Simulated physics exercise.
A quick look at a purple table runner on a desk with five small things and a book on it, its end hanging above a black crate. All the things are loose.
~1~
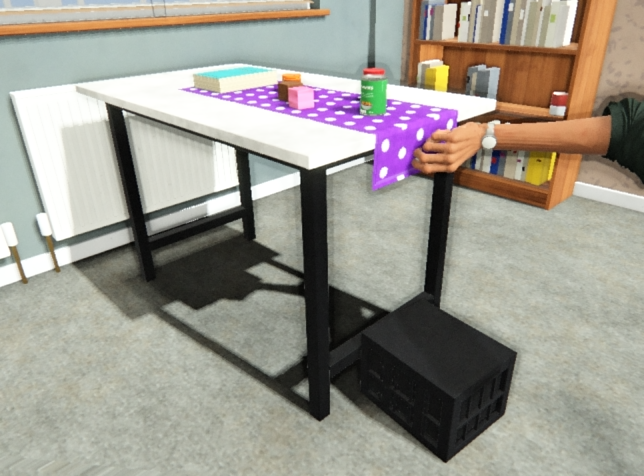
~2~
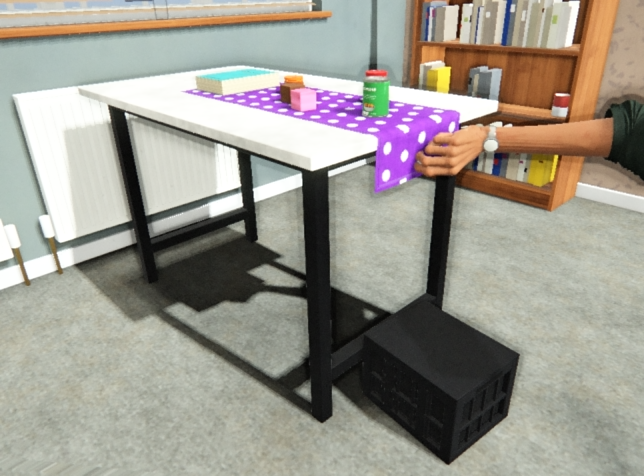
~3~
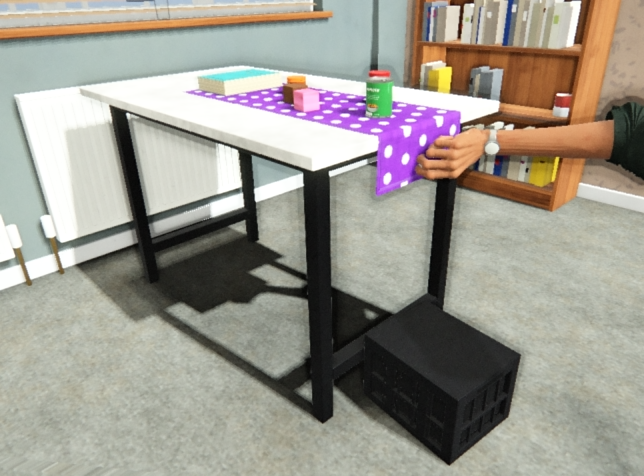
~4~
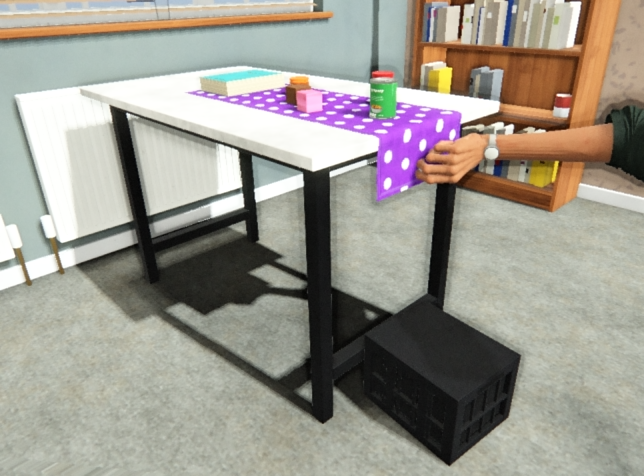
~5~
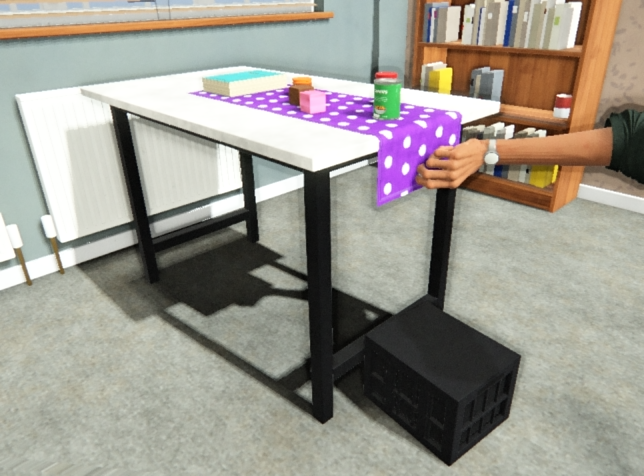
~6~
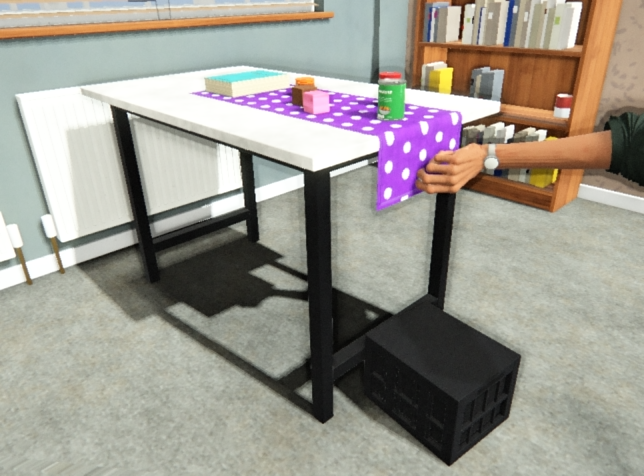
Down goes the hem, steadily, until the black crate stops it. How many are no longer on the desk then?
The desk loses four.
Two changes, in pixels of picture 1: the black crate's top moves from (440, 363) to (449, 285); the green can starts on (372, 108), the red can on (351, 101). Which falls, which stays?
The green can falls, the red can does not fall.
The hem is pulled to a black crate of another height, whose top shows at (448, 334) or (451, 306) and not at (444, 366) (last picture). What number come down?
In that case 3 and 2.
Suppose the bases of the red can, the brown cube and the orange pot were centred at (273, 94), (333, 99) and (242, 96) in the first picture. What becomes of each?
The red can does not fall, the brown cube goes over, the orange pot remains up.
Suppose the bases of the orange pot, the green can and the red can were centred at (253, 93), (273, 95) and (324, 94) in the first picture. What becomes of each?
The orange pot does not fall; the green can keeps its place on top; the red can is carried off.
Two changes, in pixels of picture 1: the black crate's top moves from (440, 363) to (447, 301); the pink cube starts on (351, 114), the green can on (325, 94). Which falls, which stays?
The pink cube is carried off; the green can keeps its place on top.
Early on, hem near (417, 250); green can gone.
Midway, hem near (416, 299); green can, red can and pink cube gone.
Near the end, hem on the crate; green can, red can, pink cube and brown cube gone.
Finally, hem on the crate; green can, red can, pink cube and brown cube gone. The count of fallen things is four.
